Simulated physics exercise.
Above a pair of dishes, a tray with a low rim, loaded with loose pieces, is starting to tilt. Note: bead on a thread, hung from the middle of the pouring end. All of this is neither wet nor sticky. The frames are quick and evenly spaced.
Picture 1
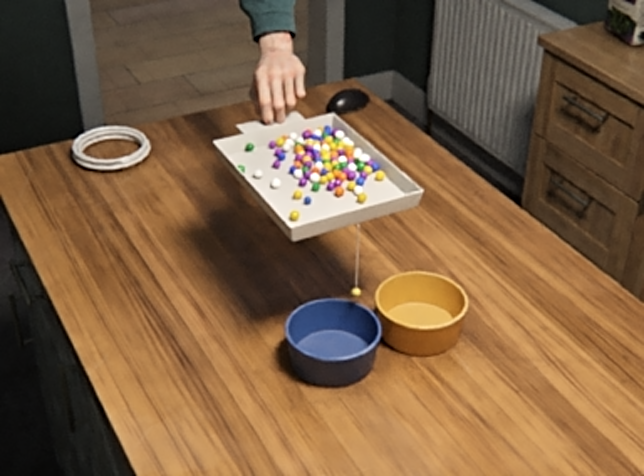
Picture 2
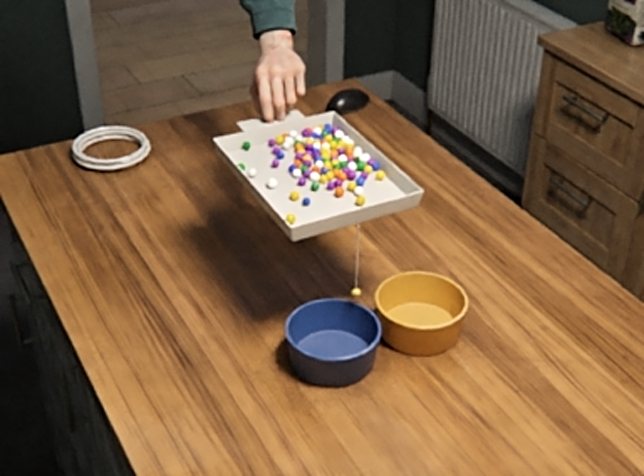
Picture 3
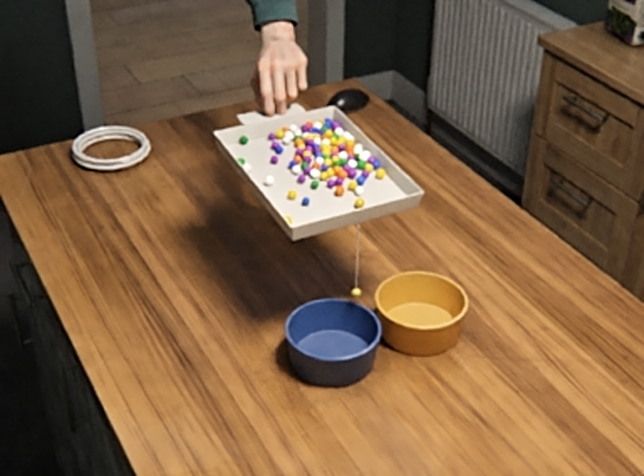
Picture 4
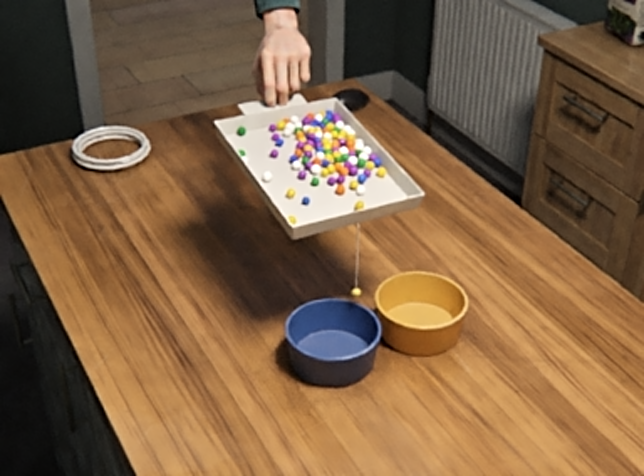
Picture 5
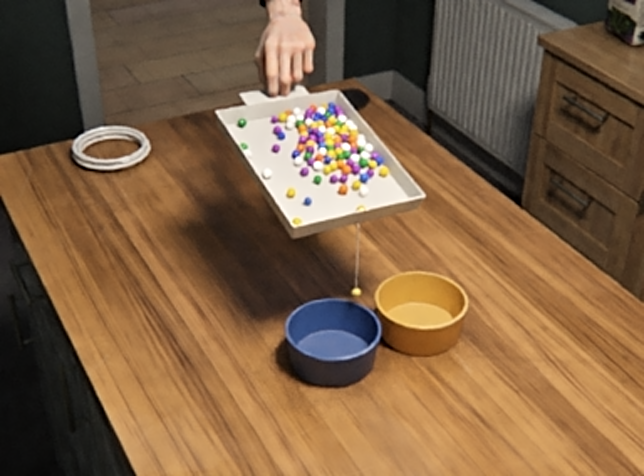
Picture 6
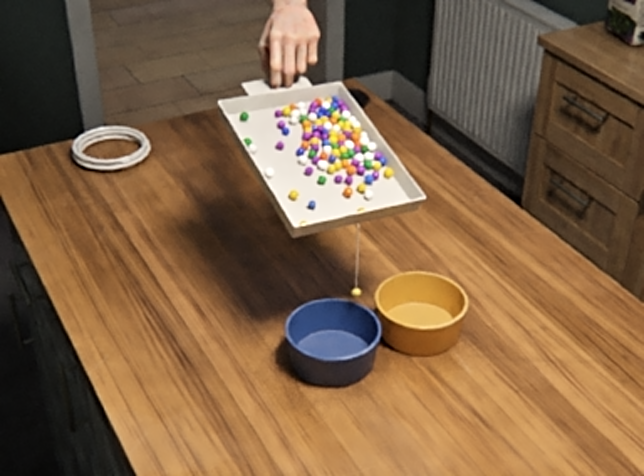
A hand slowly tipped a pale tray of colourful beads above a blue bowl and a yellow one, its front right corner dipping lowest as the beads began shifting toward the right side.
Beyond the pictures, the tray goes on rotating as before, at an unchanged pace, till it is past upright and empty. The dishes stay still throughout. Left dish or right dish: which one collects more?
The larger share will most likely go to the dish on the right.
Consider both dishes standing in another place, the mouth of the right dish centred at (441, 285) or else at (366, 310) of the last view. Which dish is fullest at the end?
Try 1 - the dish at right, try 2 - the dish at right.
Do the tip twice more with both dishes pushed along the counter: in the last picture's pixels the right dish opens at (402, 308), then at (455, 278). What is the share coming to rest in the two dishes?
About 80 per cent, then about 60 per cent.
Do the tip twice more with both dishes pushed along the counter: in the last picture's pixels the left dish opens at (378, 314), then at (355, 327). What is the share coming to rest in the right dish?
About 30 per cent, then about 60 per cent.
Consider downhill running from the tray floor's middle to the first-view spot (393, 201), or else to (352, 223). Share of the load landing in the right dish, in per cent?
Case one near 100 %; case two near 20 %.
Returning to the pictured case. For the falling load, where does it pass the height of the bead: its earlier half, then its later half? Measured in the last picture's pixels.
About (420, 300), and after that about (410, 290).
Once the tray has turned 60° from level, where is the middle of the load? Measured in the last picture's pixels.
The load is centred around (380, 186).
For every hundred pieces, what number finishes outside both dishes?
Roughly 10 percent of the load.
Soon after the last picture, tray tipped steeply; nearly all on the tray; a stray few in the air.
A little later, tray tipped right over; about a quarter on the tray; a stray few in the left dish; about half in the right dish; a stray few outside both; about a quarter in the air.
Later still, tray tipped past a quarter turn; a small part in the left dish; most in the right dish; a small part outside both.
By the end, tray tipped past a quarter turn; a small part in the left dish; most in the right dish; a small part outside both.
